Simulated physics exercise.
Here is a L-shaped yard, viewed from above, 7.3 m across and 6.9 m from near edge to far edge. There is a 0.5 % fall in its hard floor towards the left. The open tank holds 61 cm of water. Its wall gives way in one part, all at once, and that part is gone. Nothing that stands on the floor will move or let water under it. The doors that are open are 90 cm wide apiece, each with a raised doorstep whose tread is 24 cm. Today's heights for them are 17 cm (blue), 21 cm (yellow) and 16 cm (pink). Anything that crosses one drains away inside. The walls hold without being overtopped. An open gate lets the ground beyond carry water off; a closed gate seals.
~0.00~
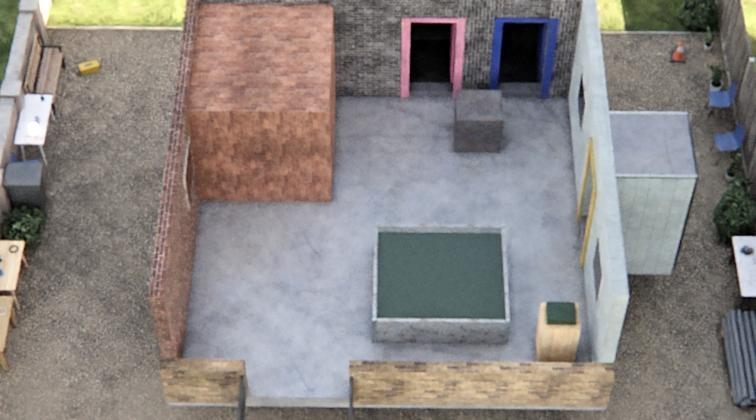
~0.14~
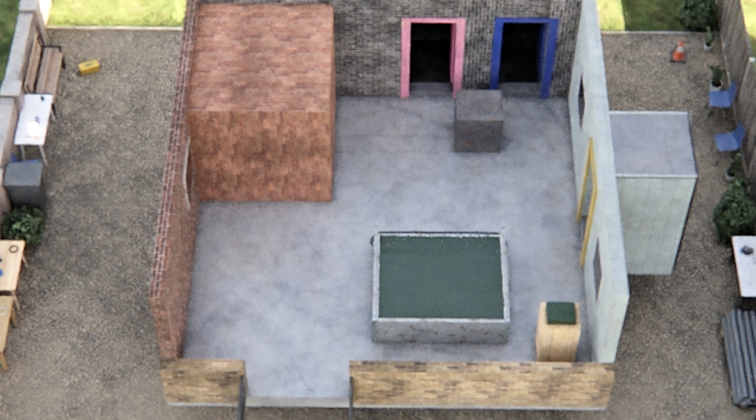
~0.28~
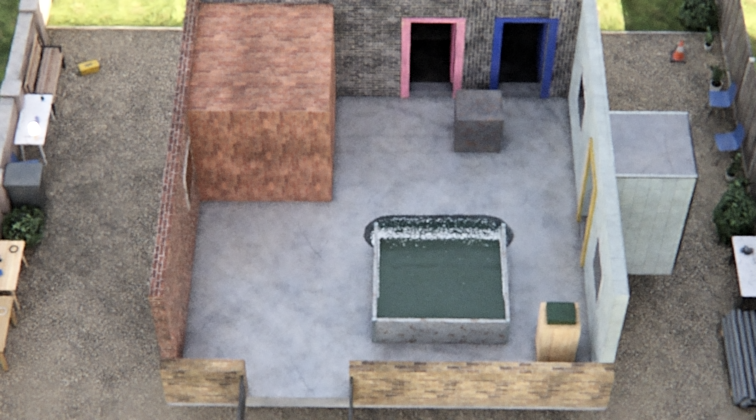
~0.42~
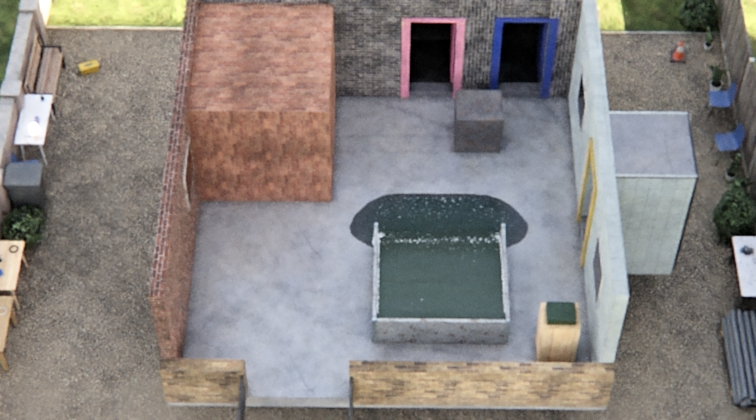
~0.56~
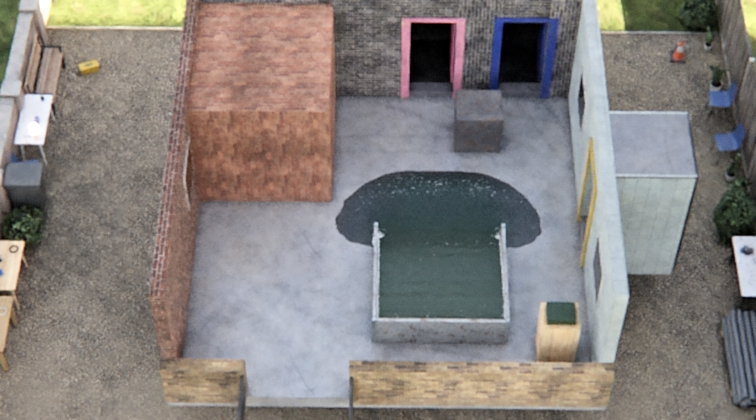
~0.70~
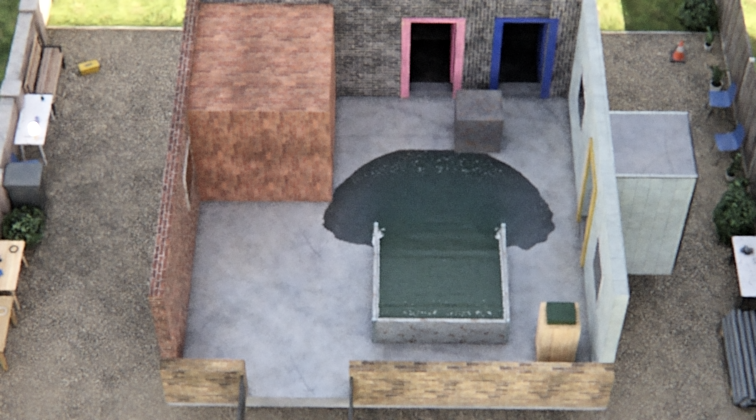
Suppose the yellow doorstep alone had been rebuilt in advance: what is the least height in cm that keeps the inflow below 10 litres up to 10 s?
About 8 cm.
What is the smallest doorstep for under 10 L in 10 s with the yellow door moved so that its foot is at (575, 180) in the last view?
Roughly 16 cm.
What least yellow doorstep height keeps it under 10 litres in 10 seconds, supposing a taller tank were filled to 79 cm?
You'd need a step of close to 9.5 cm.
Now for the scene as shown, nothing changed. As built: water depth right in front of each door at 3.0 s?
Reading in centimetres: Blue = 20, yellow = 1, pink = 27.
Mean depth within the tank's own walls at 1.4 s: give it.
Roughly 33 cm.
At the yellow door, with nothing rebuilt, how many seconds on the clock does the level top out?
Around 7.0 s, give or take.
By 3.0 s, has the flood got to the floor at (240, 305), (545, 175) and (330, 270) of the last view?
I'd mark them spared by the flood, touched by the flood and spared by the flood, respectively.
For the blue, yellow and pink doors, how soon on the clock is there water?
Arrival times are blue 1.6 seconds, yellow 1.8 seconds and pink 1.1 seconds.
After 1.4 s water covers 35 % of the floor, deepest (35 cm) near (460, 159); it has not reached the yellow door.
After 3.0 s water covers 45 % of the floor, deepest (38 cm) near (344, 97); 1 cm at the yellow door, 0 litres in over its 21 cm doorstep.
After 10.0 s water covers 95 % of the floor, deepest (12 cm) near (589, 387); 6 cm at the yellow door, 0 litres in over its 21 cm doorstep.
At the yellow door as built, the water arrived by 1.8 s and peaked near 11 cm at 7.2 s.
With a doorstep of 7 cm, 18 litres would have come in within the 10 s; with 9.5 cm, 4 litres. So under 10 litres takes about 8 cm.
